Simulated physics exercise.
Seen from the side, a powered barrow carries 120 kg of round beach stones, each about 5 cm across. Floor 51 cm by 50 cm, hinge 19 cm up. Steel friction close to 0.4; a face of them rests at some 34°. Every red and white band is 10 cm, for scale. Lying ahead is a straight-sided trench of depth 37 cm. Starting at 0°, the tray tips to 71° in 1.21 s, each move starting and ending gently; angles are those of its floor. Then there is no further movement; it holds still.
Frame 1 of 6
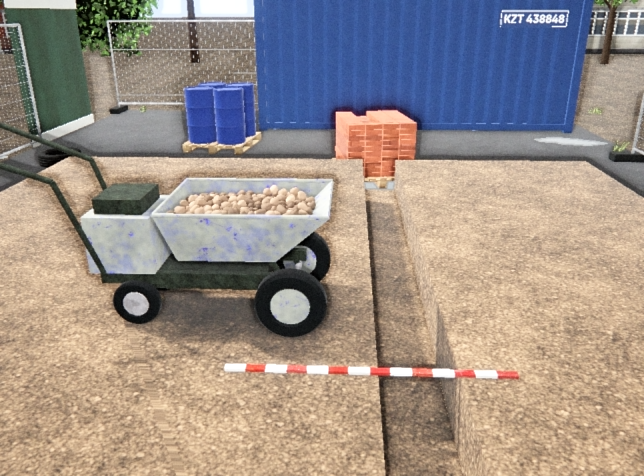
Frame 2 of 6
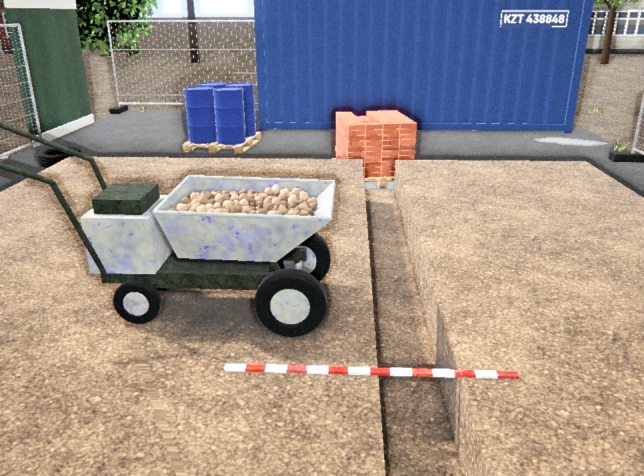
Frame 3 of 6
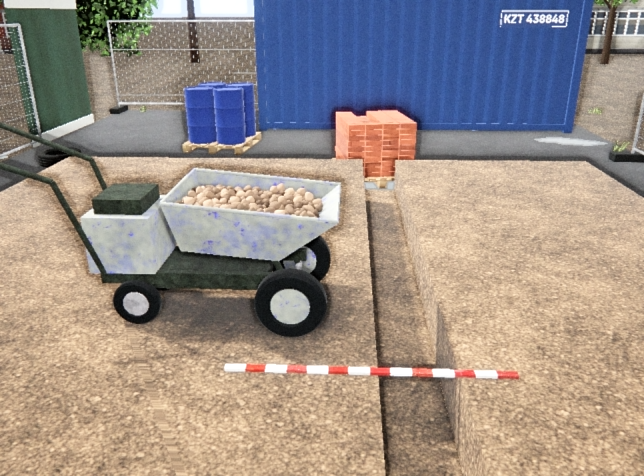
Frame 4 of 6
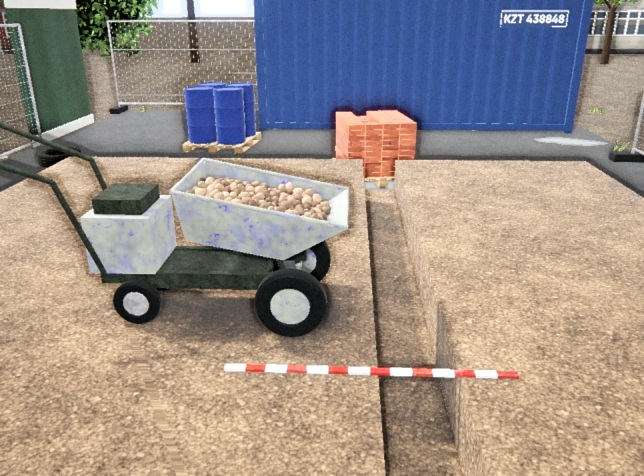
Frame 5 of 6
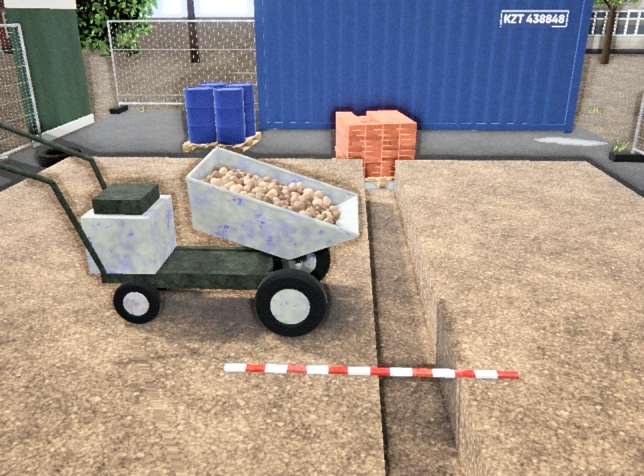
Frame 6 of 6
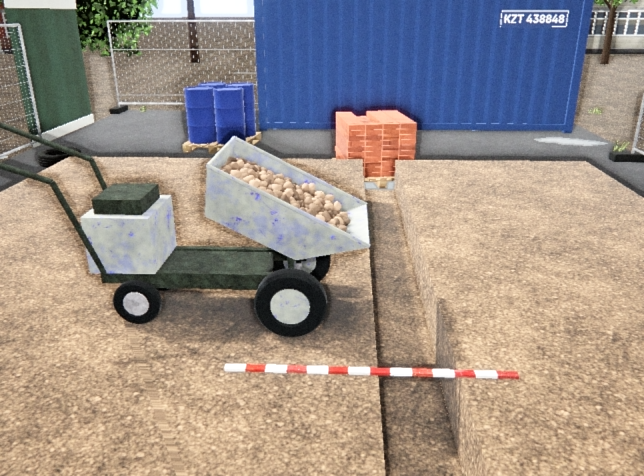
A grey tray of round stones on a small wheeled barrow tilted steadily forward to the right, its back end rising and its front lip dipping over the edge of a narrow trench.
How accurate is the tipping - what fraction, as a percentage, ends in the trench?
Close to 83 in every hundred.
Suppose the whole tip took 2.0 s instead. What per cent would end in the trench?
Close to 90 per cent then.
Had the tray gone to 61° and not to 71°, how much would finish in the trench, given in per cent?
About 80%.
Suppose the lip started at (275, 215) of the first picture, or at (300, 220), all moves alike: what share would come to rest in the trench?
The first gives about 90 percent and the second about 100 percent.
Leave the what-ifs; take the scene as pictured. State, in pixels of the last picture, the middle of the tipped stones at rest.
Somewhere near pixel (416, 353).
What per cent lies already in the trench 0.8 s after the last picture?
Something like 55 in a hundred.
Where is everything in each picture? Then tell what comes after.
The first frame shows lip at (328, 218), floor tilted 0°, highest stones at (232, 199).
The second frame shows lip at (331, 219), floor tilted 1°, highest stones at (225, 198).
In the third frame, the tray is at 5°, its lip at (338, 222); the top of the load is at (216, 193).
In the fourth frame, the tray is at 11°, its lip at (347, 228); the top of the load is at (221, 185).
In the fifth frame, the tray is at 19°, its lip at (358, 236); the top of the load is at (225, 174).
In the sixth frame, the tray is at 27°, its lip at (369, 246); the top of the load is at (237, 164).
Then, 0.4 s after the last picture the floor is at 60°, 99 % in the tray, 1 % in the trench; the foremost stones are at (402, 282).
Then, 0.8 s after the last picture the floor is at 71°, 33 % in the tray, 57 % in the trench, 10 % past the trench; the foremost stones are at (491, 314).
Then, 1.1 s after the last picture the floor is at 71°, 4 % in the tray, 80 % in the trench, 17 % past the trench; the foremost stones are at (556, 311).
Then, 3.1 s after the last picture the floor is at 71°, 0 % in the tray, 83 % in the trench, 17 % past the trench; the foremost stones are at (599, 309).
